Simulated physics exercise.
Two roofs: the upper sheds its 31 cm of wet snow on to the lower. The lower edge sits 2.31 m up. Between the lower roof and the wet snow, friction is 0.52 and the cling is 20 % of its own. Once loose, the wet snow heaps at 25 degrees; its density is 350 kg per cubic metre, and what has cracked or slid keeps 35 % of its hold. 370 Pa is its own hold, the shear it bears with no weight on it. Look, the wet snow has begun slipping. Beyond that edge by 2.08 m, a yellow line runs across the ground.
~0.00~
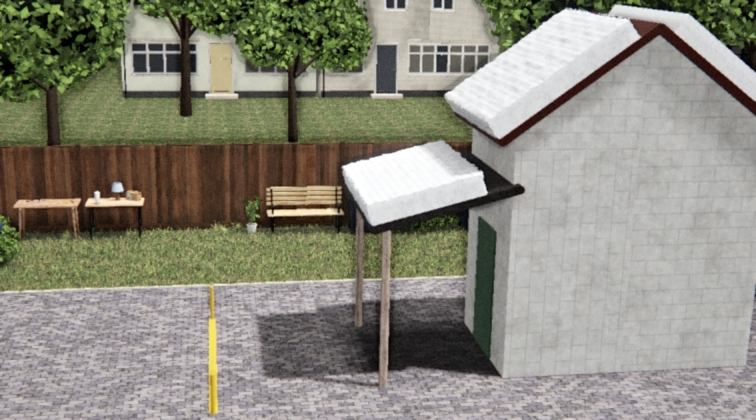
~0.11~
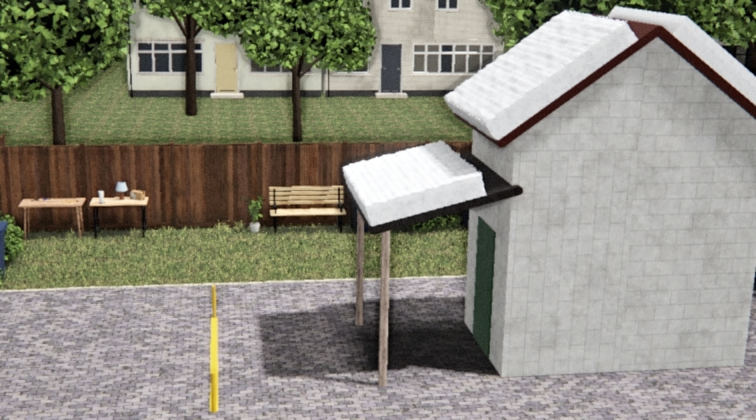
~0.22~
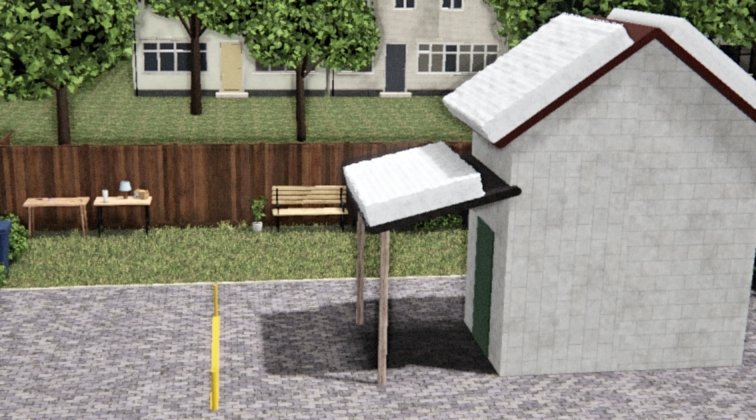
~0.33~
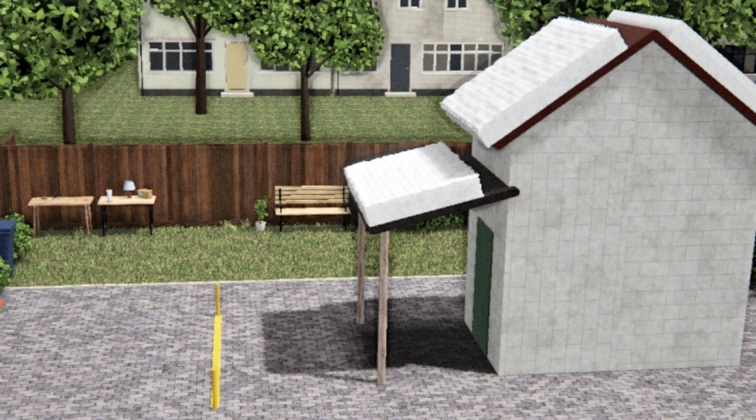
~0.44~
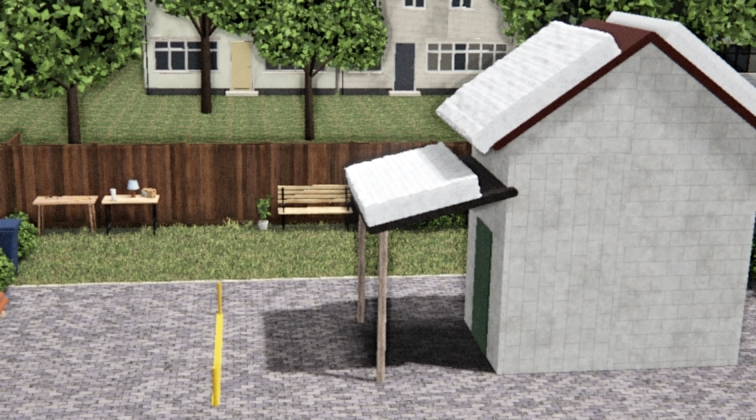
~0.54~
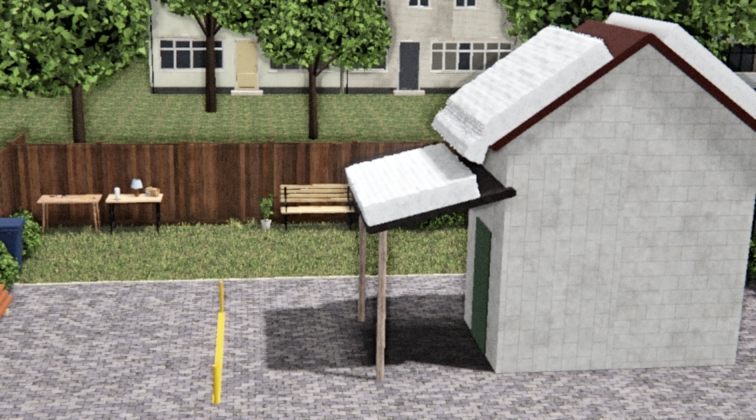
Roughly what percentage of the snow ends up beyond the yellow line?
Around 1 %.
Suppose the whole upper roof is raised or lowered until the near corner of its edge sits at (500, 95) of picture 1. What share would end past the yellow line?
Share past the line: About 18 %.
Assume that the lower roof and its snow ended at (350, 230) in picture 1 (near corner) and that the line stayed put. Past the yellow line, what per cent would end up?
0 %.
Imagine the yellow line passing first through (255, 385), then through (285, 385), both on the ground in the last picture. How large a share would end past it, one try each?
Respectively 6 percent and 14 percent would end past it.
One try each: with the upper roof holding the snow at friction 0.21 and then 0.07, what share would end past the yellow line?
12 %, then 20 %.
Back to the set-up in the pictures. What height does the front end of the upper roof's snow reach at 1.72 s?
Measured height: Approx. 2.8 m.
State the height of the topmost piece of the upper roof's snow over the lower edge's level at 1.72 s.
About 1.2 m.
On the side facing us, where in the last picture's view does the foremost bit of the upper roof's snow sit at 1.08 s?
Near (429, 181).
By 1.08 s, none is below the lower edge and 0 % is past the line.
By 1.72 s, none is below the lower edge and 0 % is past the line.
By 2.36 s, 21 % is below the lower edge and 0 % is past the line.
By 3.00 s, 35 % is below the lower edge and 1 % is past the line.
By 4.30 s, at the end, 38 % is below the lower edge and 1 % is past the line.
